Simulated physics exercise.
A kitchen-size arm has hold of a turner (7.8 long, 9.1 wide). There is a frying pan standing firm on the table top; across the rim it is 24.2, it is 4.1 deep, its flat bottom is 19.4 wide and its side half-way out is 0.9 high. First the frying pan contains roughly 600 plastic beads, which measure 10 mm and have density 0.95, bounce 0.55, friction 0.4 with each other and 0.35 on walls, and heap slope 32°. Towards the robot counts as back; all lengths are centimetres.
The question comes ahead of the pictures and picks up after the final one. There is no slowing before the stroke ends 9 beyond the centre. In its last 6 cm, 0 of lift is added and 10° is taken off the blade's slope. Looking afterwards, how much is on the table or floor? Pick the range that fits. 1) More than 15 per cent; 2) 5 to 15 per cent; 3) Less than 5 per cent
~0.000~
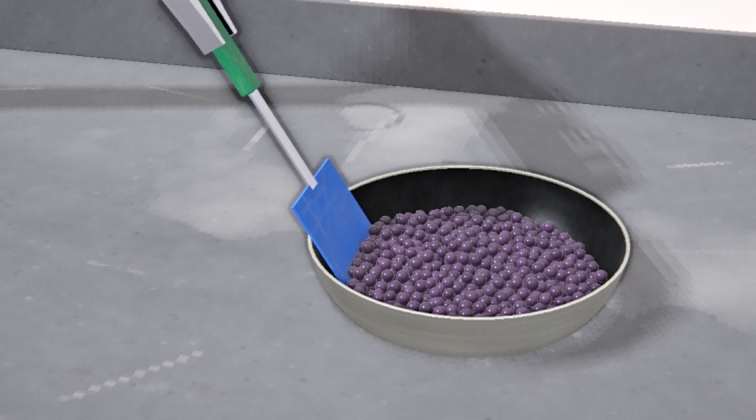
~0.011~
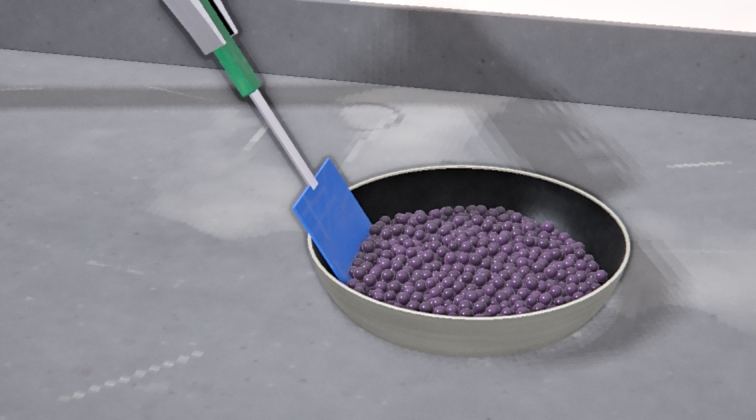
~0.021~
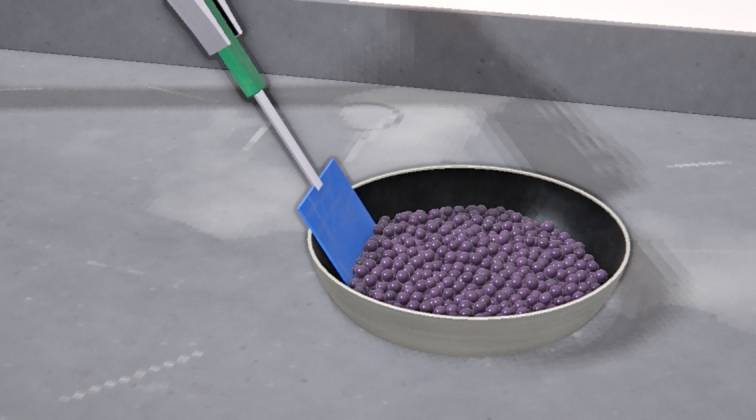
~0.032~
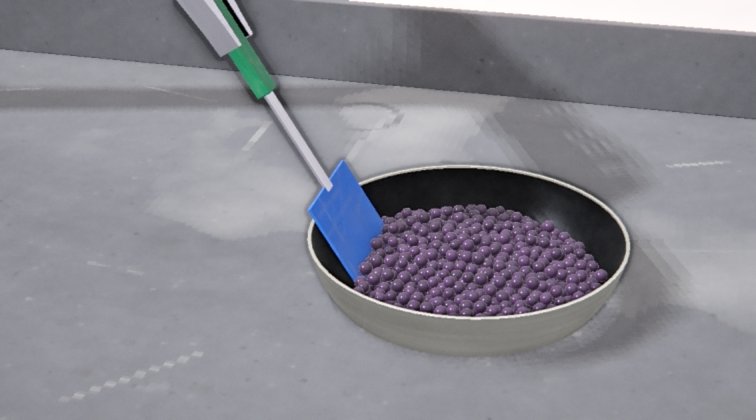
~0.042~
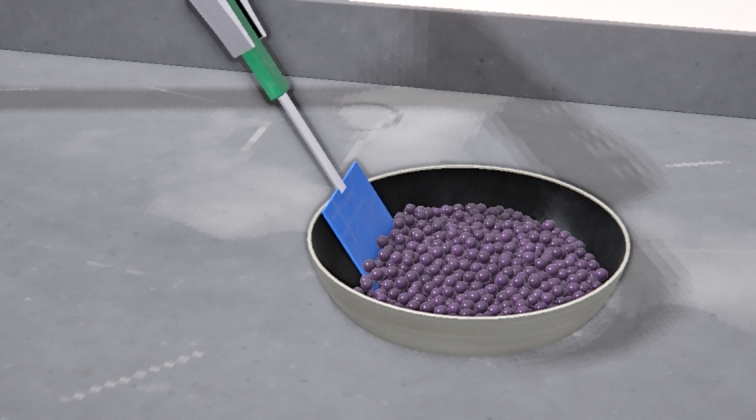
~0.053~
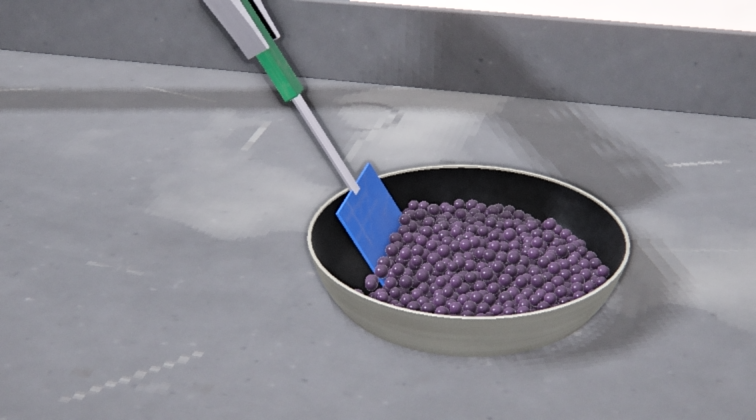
The answer is 1.
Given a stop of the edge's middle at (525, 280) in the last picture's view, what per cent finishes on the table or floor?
Roughly 0 per cent.
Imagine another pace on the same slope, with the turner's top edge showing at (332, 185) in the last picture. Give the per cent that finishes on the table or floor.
Some 10 per cent.
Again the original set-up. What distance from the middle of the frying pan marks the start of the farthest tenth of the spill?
It comes out at close to 30 centimetres.
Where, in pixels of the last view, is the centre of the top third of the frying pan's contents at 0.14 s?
Roughly pixel (536, 253).
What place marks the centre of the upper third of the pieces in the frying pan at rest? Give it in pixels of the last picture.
It is centred around (580, 263).
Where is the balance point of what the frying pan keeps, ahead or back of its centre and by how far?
4.0 cm ahead.
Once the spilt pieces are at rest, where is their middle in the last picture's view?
(701, 302), roughly.
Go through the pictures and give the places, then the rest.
Turner top edge at (311, 182), sloping 58°; upper third of the load around (462, 259), from x 340 to 600, top at y 210; 597 in the frying pan, in the first picture.
Turner top edge at (311, 182), sloping 58°; upper third of the load around (459, 259), from x 340 to 600, top at y 210, in the second picture.
Turner top edge at (316, 183), sloping 58°; upper third of the load around (458, 258), from x 340 to 600, top at y 210, in the third picture.
Turner top edge at (326, 184), sloping 58°; upper third of the load around (452, 255), from x 345 to 600, top at y 210, in the fourth picture.
Turner top edge at (340, 186), sloping 58°; upper third of the load around (451, 256), from x 345 to 600, top at y 210, in the fifth picture.
Turner top edge at (353, 187), sloping 58°; upper third of the load around (454, 254), from x 345 to 605, top at y 205; 597 in the frying pan, in the sixth picture.
By 0.10 s, sloping 58°, highest piece 6 above the table; 597 in the frying pan.
By 0.14 s, sloping 55°, highest piece 6 above the table; 597 in the frying pan.
By 0.36 s, sloping 48°, highest piece 9 above the table; 469 in the frying pan, 105 on the table or floor, 23 on the blade or in flight.
By 1.41 s, sloping 48°, highest piece 5 above the table; 467 in the frying pan, 130 on the table or floor.
Final count, 467 in the frying pan, 130 on the table or floor. That is 22 % on the table or floor.
